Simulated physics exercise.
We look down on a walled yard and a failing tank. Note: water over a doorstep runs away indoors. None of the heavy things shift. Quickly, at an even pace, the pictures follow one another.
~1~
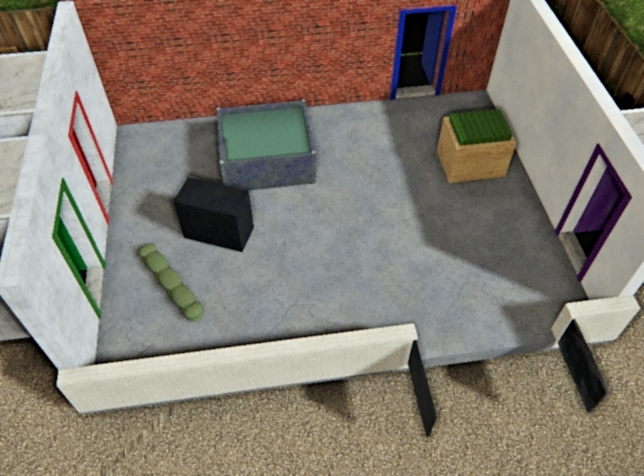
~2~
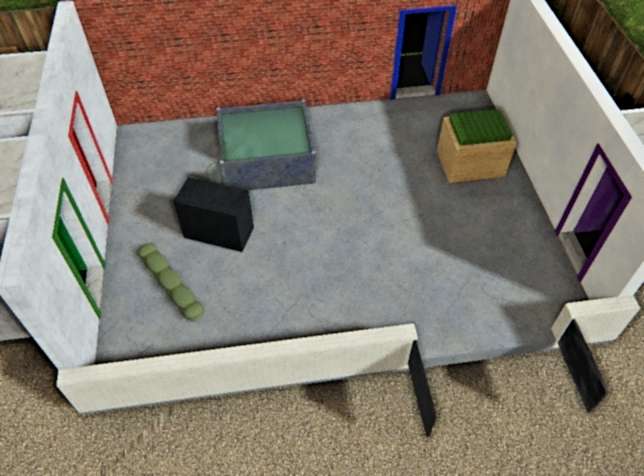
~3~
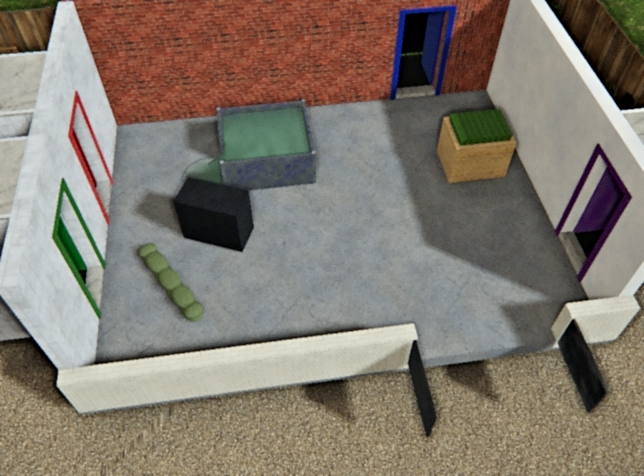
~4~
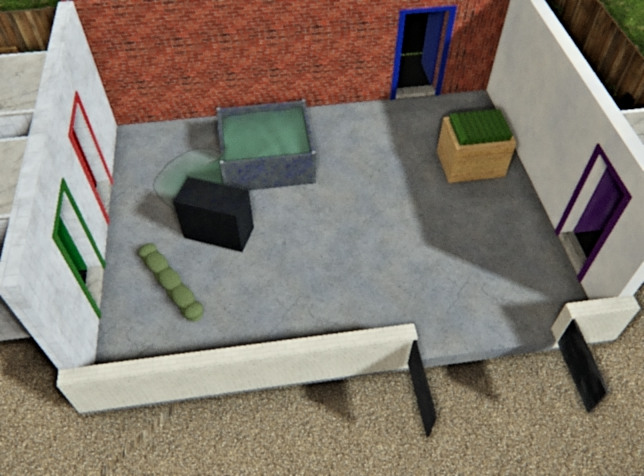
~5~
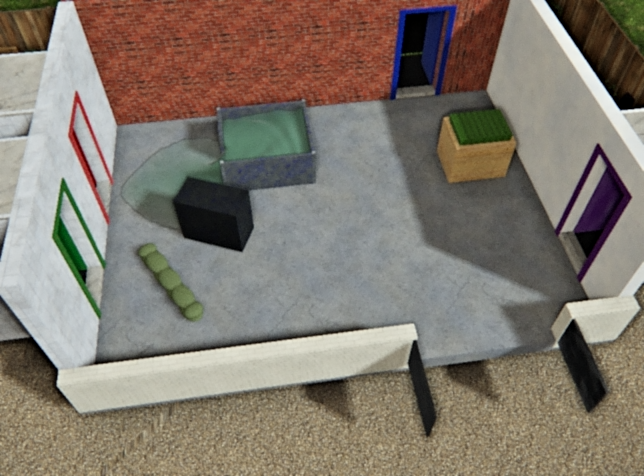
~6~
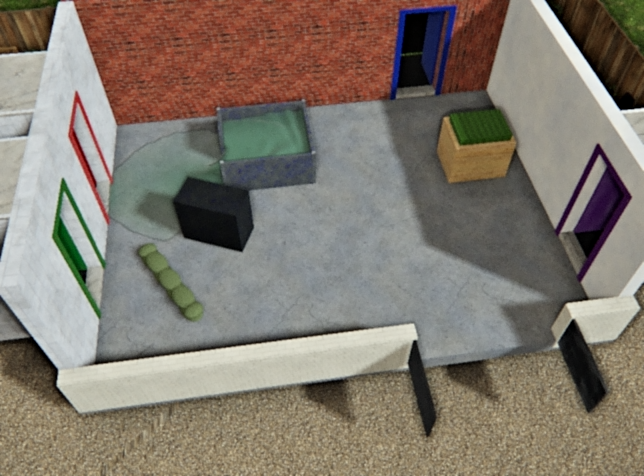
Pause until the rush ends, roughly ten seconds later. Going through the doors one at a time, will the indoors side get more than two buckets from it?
Blue door: Two buckets at most; purple door: Two buckets at most; red door: More than two buckets; green door: Two buckets at most.
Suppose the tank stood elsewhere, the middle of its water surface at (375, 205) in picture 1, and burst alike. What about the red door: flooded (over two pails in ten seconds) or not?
Red: Undershoots.
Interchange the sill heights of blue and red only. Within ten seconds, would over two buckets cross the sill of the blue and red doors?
You'll see the blue stays short and the red tops the limit.
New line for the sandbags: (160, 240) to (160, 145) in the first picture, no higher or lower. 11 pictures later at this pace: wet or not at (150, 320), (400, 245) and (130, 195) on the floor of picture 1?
In order - swamped; unaffected; swamped.
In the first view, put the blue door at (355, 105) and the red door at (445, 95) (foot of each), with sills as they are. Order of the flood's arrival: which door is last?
The last to get wet is the door marked purple.
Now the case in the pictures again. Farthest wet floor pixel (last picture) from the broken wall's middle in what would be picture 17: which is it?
I'd put it around (94, 389).
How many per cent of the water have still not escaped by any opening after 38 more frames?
About 90 per cent.
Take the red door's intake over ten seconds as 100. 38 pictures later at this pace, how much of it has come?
Some 100 per cent.
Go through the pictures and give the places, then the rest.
The first frame shows the open tank at (265, 134) is whole and still.
In the second frame, the front is at a hidden place, out from the gap at (226, 167).
In the third frame, the front is at a hidden place, out from the gap at (226, 169).
In the fourth frame, the front is at (158, 188), out from the gap at (226, 169).
In the fifth frame, water pours out at (226, 169) and has run to (127, 196).
In the sixth frame, the front is at (110, 211), out from the gap at (226, 169).
A moment on, water covers 15 % of the floor; the blue door not reached, the purple door not reached, the red door over two buckets in, the green door wet at the sill, nothing in.
Next, water covers 20 % of the floor; the blue door not reached, the purple door not reached, the red door far over two buckets in, the green door under two buckets in.
Then, water covers 30 % of the floor; the blue door not reached, the purple door not reached, the red door far over two buckets in, the green door under two buckets in.
Later, water covers 50 % of the floor; the blue door wet at the sill, nothing in, the purple door not reached, the red door far over two buckets in, the green door under two buckets in.
In the end, water covers 80 % of the floor; the blue door wet at the sill, nothing in, the purple door not reached, the red door far over two buckets in, the green door under two buckets in.
